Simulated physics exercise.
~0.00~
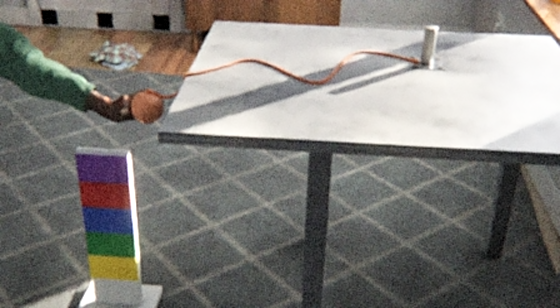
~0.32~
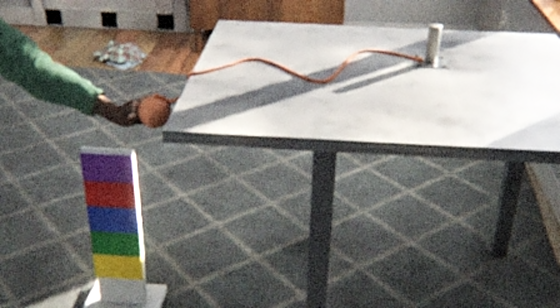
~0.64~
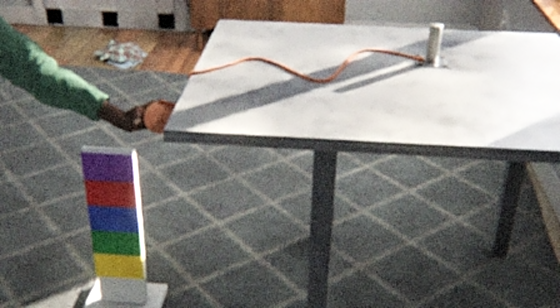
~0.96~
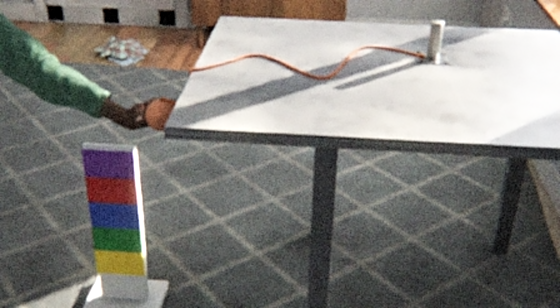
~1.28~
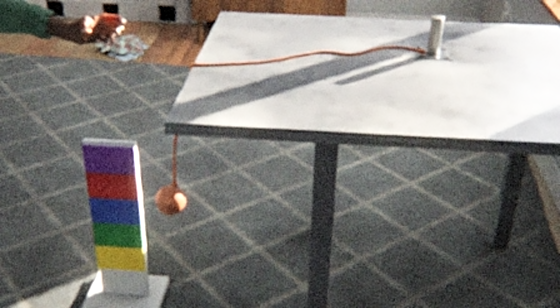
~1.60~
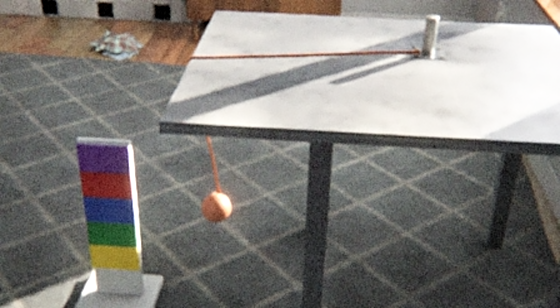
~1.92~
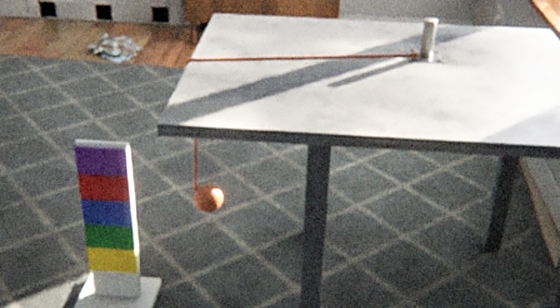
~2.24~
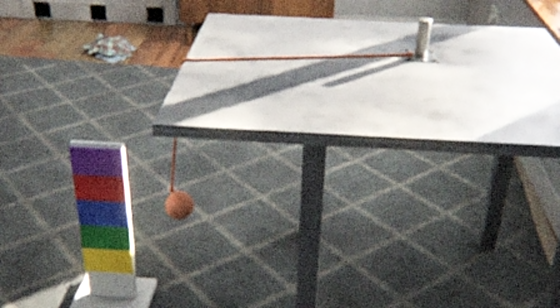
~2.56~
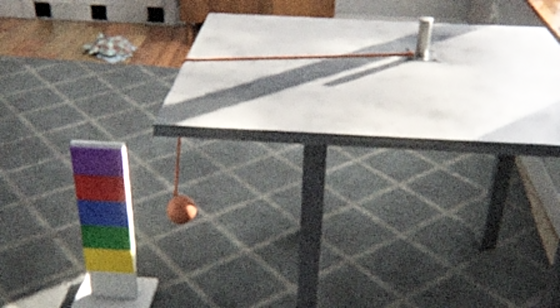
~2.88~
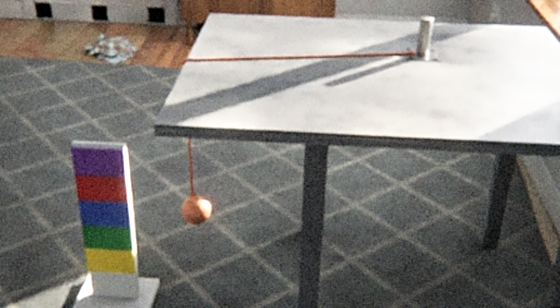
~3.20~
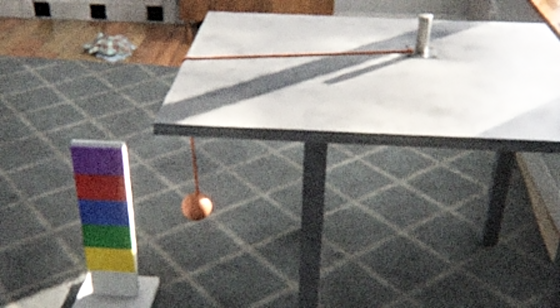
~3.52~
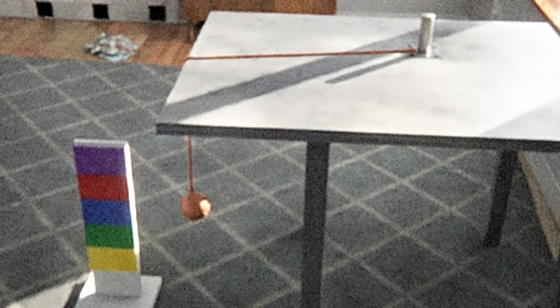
The video shows a hand holding an orange ball at a table's edge, its cord winding back to a post, beside a striped colour stand. The hand lets go and withdraws, the ball drops and swings on the tightened cord, then hangs nearly still level with the blue band.
